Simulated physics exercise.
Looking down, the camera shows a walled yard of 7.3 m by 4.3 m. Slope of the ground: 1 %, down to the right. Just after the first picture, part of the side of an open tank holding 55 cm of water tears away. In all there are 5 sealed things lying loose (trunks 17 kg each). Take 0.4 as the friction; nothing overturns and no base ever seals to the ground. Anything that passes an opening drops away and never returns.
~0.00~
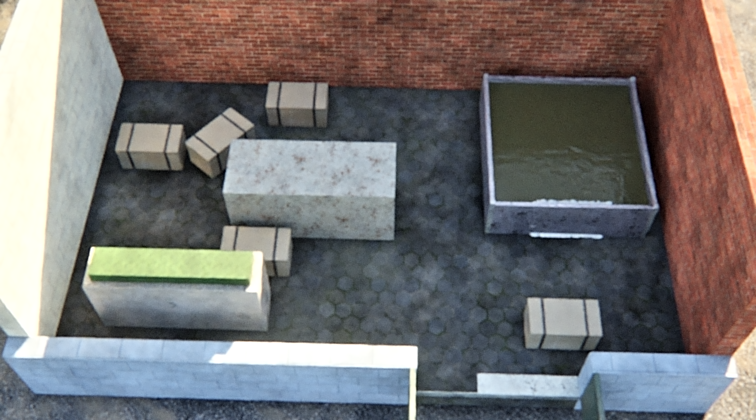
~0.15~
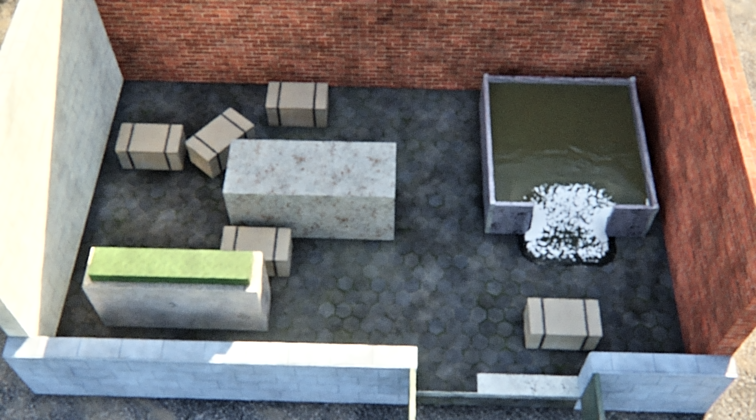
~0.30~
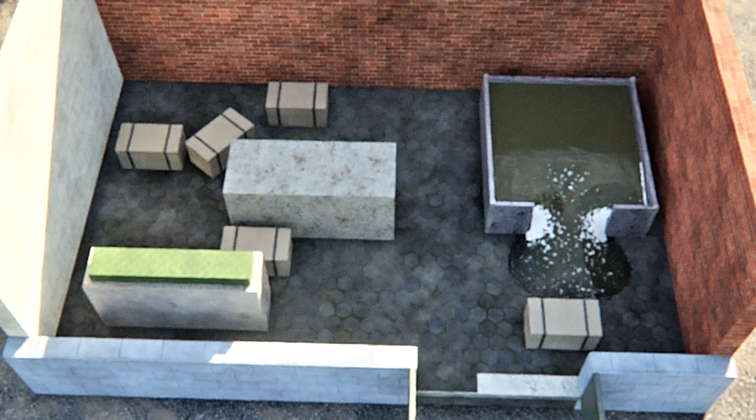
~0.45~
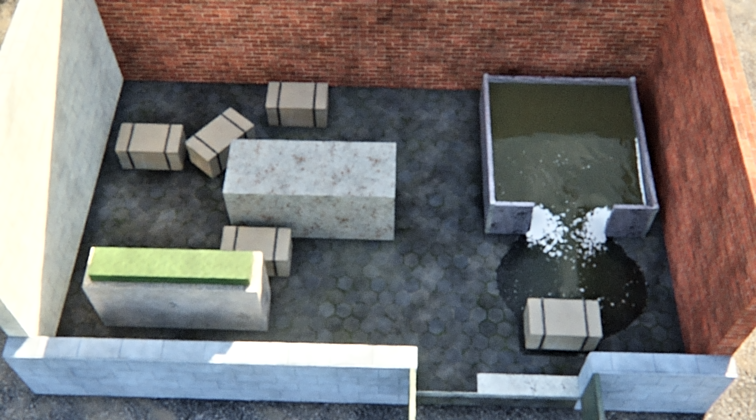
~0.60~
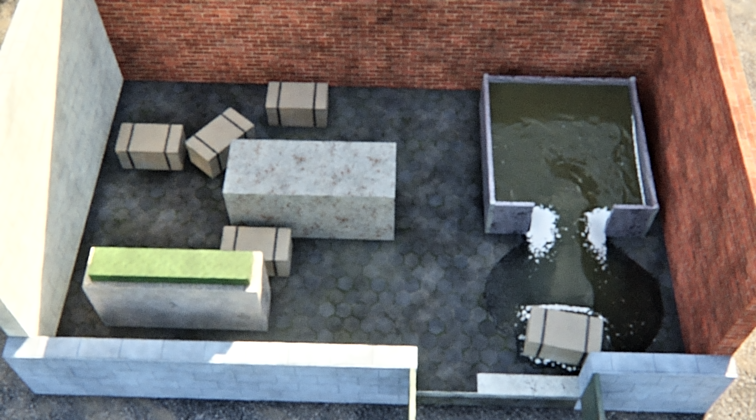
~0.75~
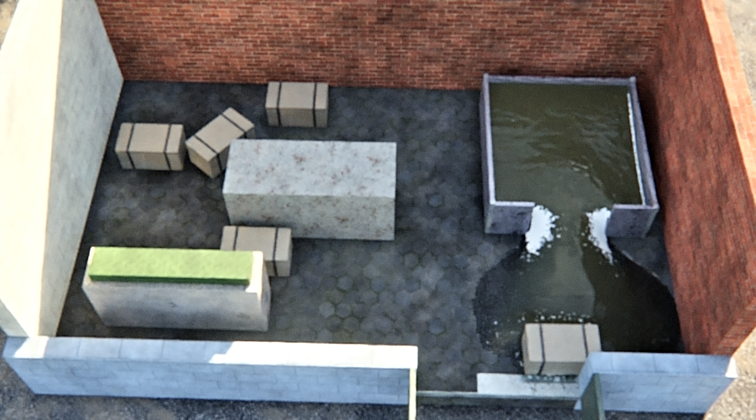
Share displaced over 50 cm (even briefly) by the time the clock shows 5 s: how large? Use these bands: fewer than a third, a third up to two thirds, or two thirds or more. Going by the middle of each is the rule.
It falls in fewer than a third.
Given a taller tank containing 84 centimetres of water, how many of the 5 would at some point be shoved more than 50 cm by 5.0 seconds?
Then 1.
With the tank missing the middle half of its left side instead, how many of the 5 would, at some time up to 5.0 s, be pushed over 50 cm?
3.
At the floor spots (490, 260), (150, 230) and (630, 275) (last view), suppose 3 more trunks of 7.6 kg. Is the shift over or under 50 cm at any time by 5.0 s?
In that order: Less, under, past it.
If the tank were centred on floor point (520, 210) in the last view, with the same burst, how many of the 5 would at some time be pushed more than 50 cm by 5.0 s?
So the tally would be 1.
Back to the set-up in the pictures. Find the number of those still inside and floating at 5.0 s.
Count at that moment: 0.
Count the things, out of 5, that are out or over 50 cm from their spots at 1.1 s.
Count: 1.
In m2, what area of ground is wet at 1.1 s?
Close to 8.5 m2, I'd say.
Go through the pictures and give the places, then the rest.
The first picture shows a trunk at (564, 317) rests on the ground; a trunk at (297, 95), on the bottom; 3.8 m2 under water; 0 of 5 have shifted.
The second picture shows a trunk at (564, 317) rests on the ground; a trunk at (297, 95) rests on the ground; water covers 4.3 m2; 0 of 5 have shifted.
The third picture shows a trunk at (564, 317), on the bottom; a trunk at (297, 95), on the bottom; 5.0 m2 under water; 0 of 5 have shifted.
The fourth picture shows a trunk at (564, 317) rests on the ground; a trunk at (297, 95) rests on the ground; water covers 5.6 m2; 0 of 5 have shifted.
The fifth picture shows a trunk at (566, 330) rests on the ground, 17 cm from its start; a trunk at (297, 95), on the bottom; water covers 6.3 m2; 1 of 5 have shifted.
The sixth picture shows a trunk at (564, 343), on the bottom, 33 cm from its start; a trunk at (297, 95), on the bottom; water covers 7.2 m2; 1 of 5 have shifted.
After 1.1 s 1 of 5 are over 50 cm from their spots; 0 afloat.
After 2.2 s 1 of 5 are over 50 cm from their spots; 0 afloat.
After 3.5 s 1 of 5 are over 50 cm from their spots; 0 afloat.
After 5.0 s 1 of 5 are over 50 cm from their spots, and 1 have been at some point; 0 afloat.
